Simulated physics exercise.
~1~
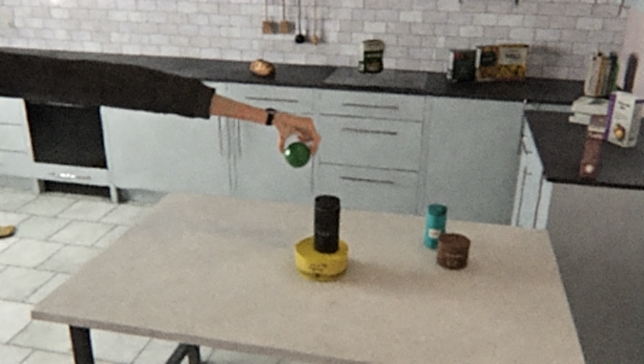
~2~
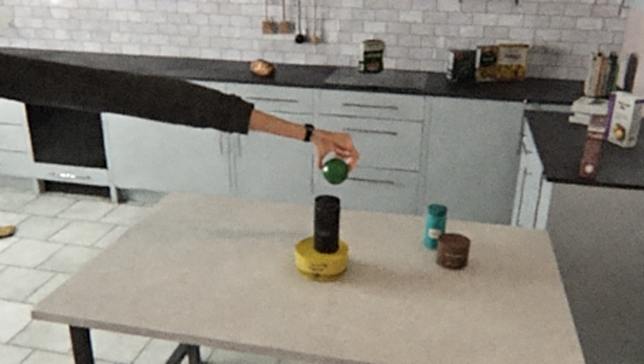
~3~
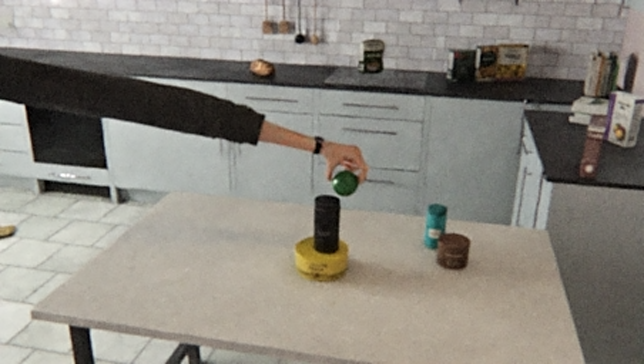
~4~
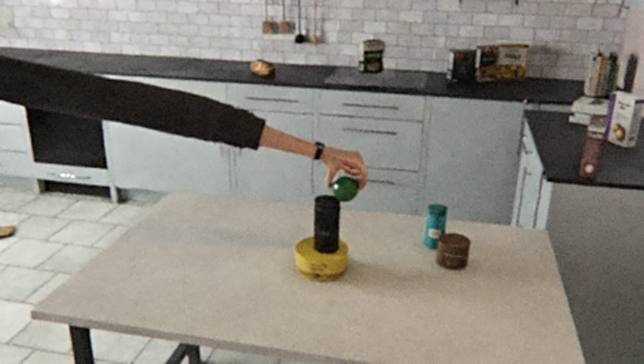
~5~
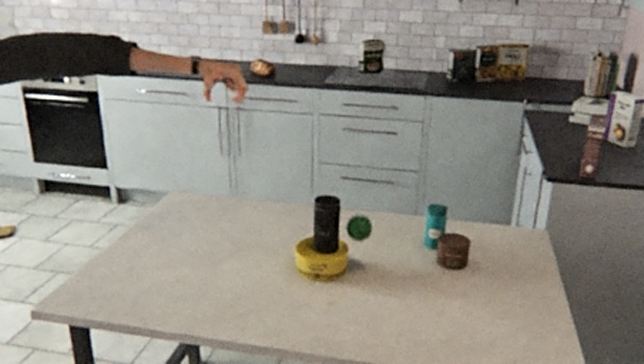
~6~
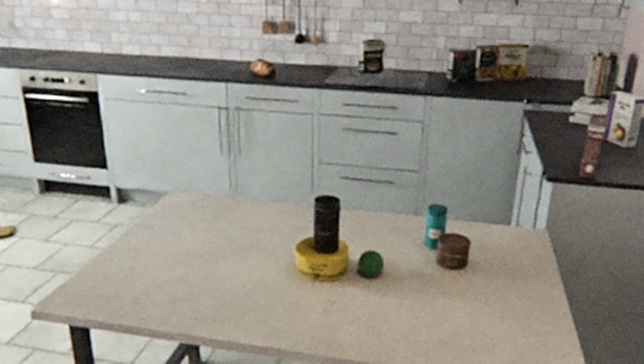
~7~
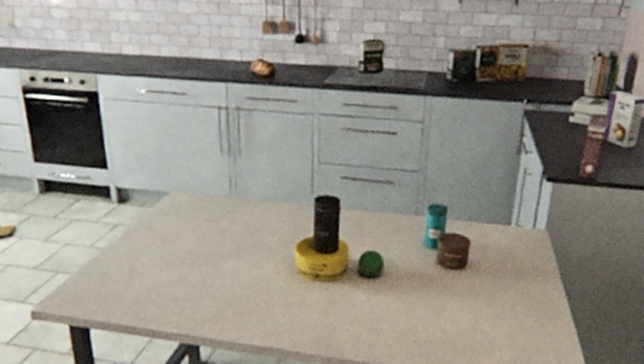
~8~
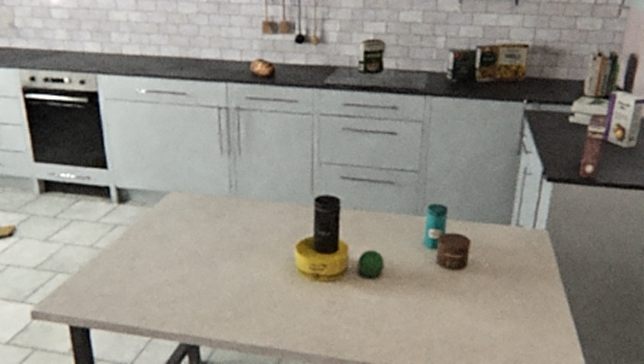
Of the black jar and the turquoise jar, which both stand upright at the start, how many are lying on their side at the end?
None of them are lying on their side at the end, as both the black jar and the turquoise jar are still standing upright.
